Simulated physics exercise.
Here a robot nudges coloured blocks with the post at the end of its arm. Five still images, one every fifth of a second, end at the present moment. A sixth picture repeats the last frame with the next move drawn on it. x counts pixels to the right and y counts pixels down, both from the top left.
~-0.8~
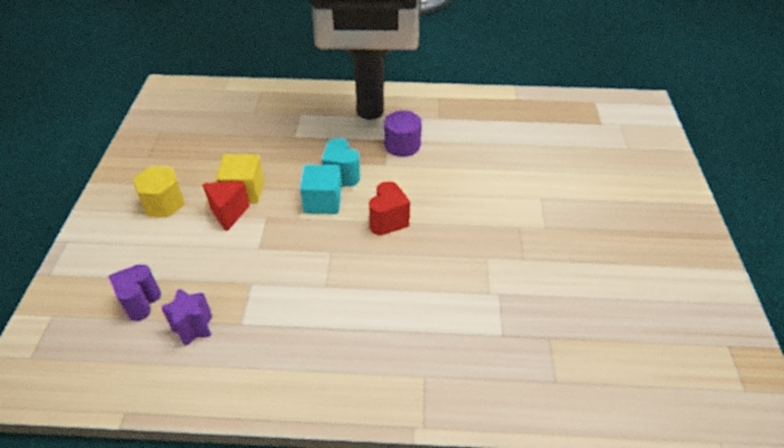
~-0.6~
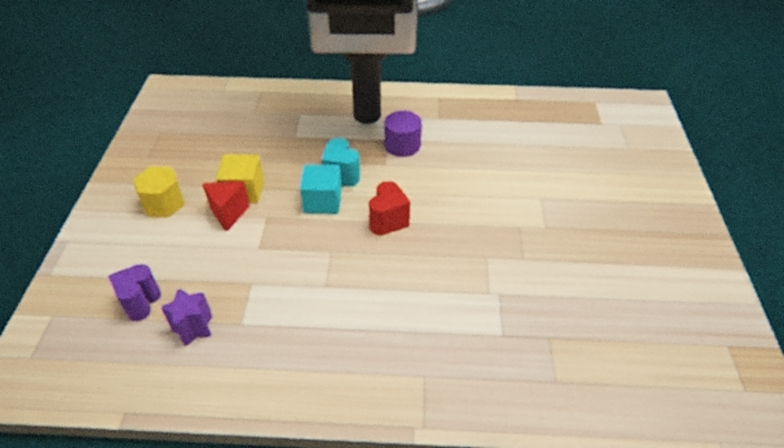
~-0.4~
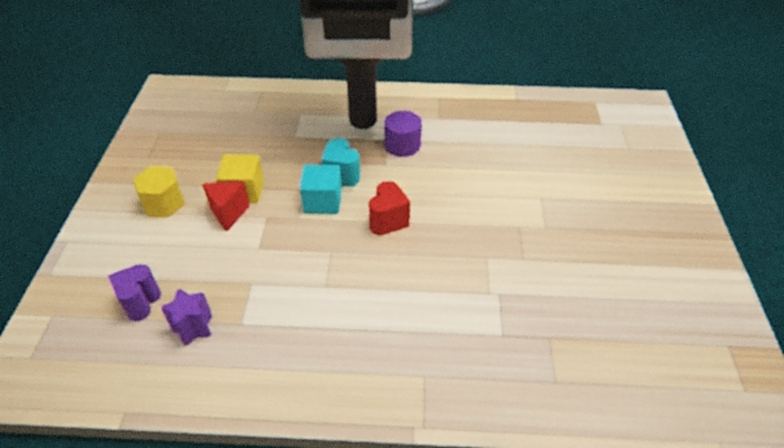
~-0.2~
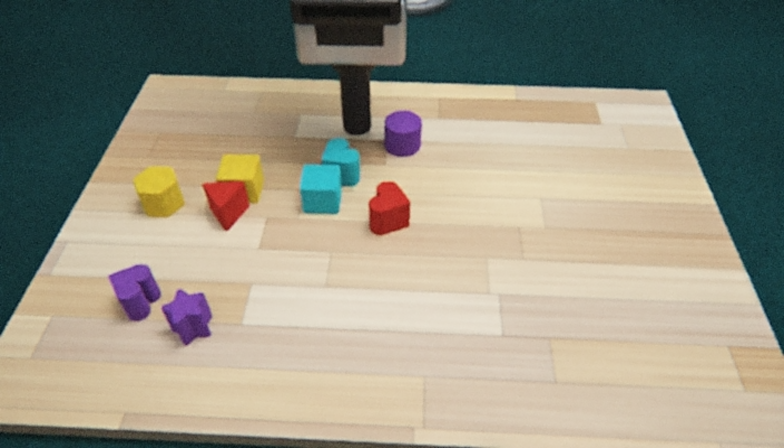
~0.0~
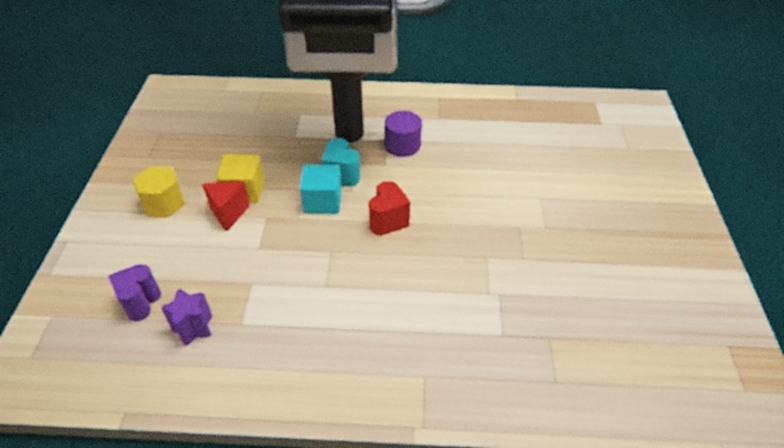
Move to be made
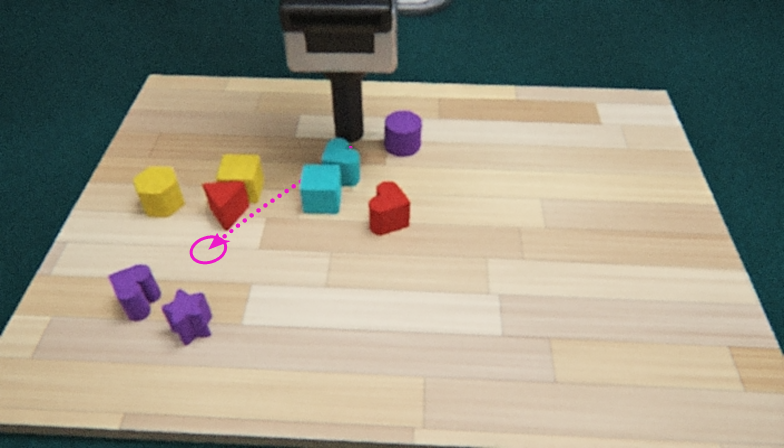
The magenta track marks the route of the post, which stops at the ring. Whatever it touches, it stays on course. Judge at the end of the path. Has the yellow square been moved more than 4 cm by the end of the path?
I'd say no.
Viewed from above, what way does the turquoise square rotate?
With the clock.
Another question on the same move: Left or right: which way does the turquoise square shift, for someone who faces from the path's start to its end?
It will end up to the left.
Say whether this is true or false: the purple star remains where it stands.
That claim is true.
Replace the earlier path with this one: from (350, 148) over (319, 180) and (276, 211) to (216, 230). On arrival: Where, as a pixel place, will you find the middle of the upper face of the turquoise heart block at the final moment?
It should be at about (330, 178).
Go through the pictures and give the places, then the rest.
In the first picture, lower end of the post (370, 112), tops of blocks, purple star (184, 305), red triangular block (222, 190), yellow square (238, 166), turquoise square (320, 177), turquoise heart block (340, 151).
In the second picture, post (367, 116), blocks as before.
In the third picture, post (363, 121), blocks as before.
In the fourth picture, post (357, 127), blocks as before.
In the fifth picture, post (349, 134), purple star (184, 305), red triangular block (222, 190), yellow square (238, 166), turquoise square (320, 177), turquoise heart block (340, 151).
The drawn path runs from (350, 148) by way of (283, 193) to (208, 250).
The first path, step by step. One third of the way, post (305, 164); turquoise square (320, 191), turned 20° clockwise; turquoise heart block (330, 166), turned 80° anticlockwise.
Two thirds of the way, post (255, 197); red triangular block (212, 195), turned 15° clockwise; yellow square (231, 168), turned 25° clockwise; turquoise square (320, 191), turned 20° clockwise; turquoise heart block (330, 166), turned 85° anticlockwise.
At the end, post (204, 236); purple star not moved; red triangular block (182, 207), turned 110° clockwise; yellow square (230, 169), turned 30° clockwise; turquoise square (320, 191), turned 20° clockwise; turquoise heart block (330, 166), turned 85° anticlockwise.
